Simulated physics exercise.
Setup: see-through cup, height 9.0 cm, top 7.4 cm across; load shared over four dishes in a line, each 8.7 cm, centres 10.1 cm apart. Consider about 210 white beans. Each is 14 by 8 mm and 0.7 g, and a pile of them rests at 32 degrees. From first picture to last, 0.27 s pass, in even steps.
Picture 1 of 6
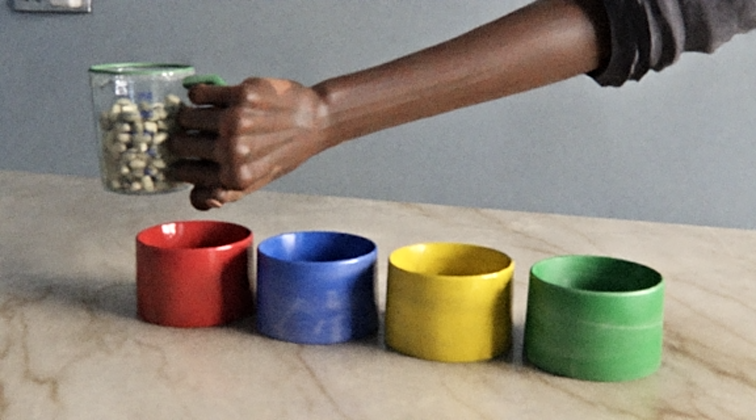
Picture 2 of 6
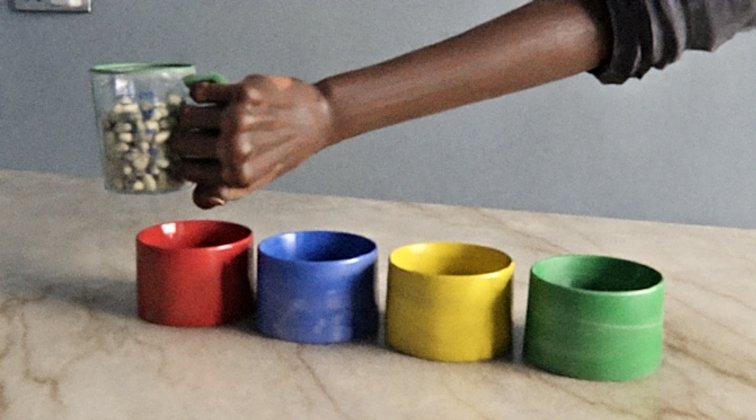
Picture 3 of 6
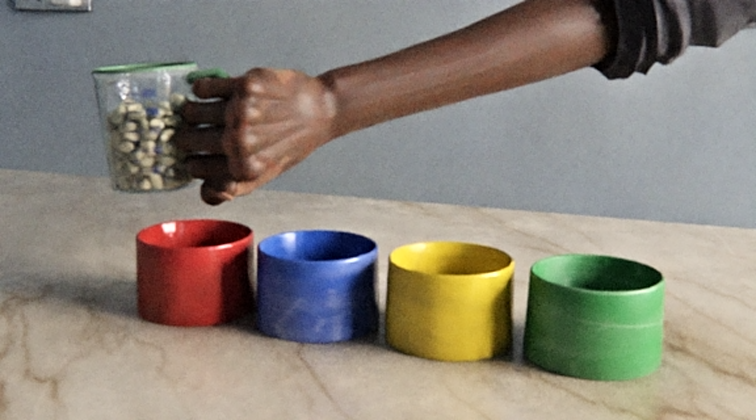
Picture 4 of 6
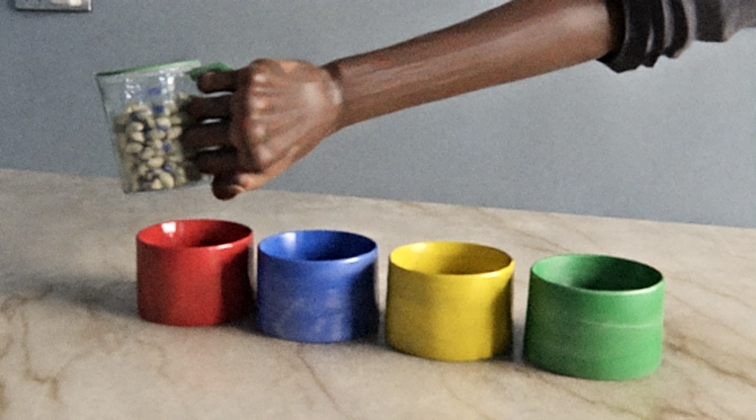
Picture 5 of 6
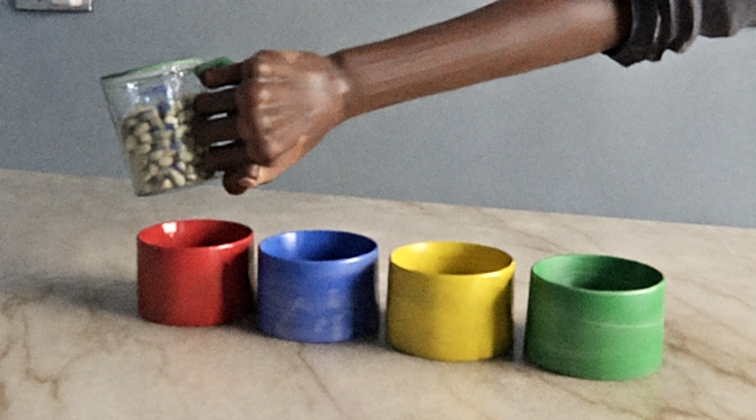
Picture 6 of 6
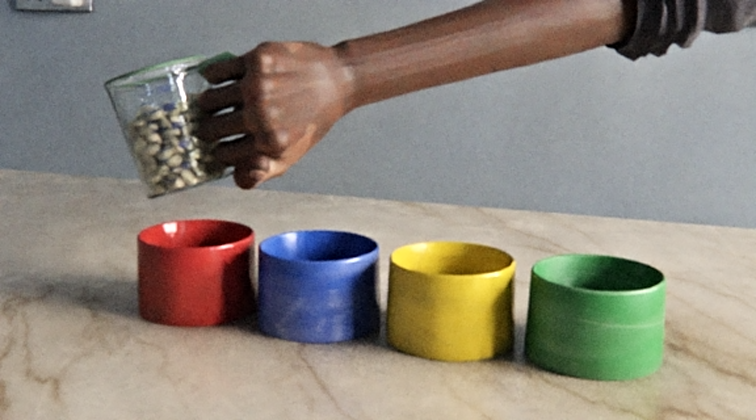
The clip opens with a hand holding a see-through cup of pale beans upright above the left end of a row of four dishes, red, blue, yellow and green, on a marbled surface. The hand then gradually tilts the cup leftward while moving it slightly to the right above the red dish.
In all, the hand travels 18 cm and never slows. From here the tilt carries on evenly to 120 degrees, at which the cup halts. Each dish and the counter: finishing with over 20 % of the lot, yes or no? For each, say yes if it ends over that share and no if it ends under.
Red - no, blue - yes, green - no, yellow - no, counter - no.
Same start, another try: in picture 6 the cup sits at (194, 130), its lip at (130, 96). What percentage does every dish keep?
Final shares - red 0 %, blue 100 %, green 0 %, yellow 0 %.
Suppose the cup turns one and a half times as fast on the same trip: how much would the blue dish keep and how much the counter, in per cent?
It would be blue 10 and counter 20.
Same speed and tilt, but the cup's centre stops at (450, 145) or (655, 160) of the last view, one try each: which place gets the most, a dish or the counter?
Try 1 - blue; try 2 - blue.
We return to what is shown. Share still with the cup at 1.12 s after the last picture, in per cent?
It comes to about 90 percent.
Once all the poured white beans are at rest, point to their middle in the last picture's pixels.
Once everything settles, the centre is around (306, 291).
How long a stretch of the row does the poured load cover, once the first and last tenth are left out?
I'd put it near 7 cm.
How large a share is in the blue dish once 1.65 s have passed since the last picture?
Share at that time: Approx. 85 per cent.
Then, 0.67 s after the last picture, tilt 71 degrees; cup holds 100 %.
Then, 1.12 s after the last picture, tilt 108 degrees; cup holds 90 %, red 5 %, blue 5 %.
Then, 1.65 s after the last picture, tilt 120 degrees; cup holds 0 %, red 5 %, blue 85 %.
In the end, red 5 %, blue 85 %, green 0 %, yellow 0 %, counter 10 %.
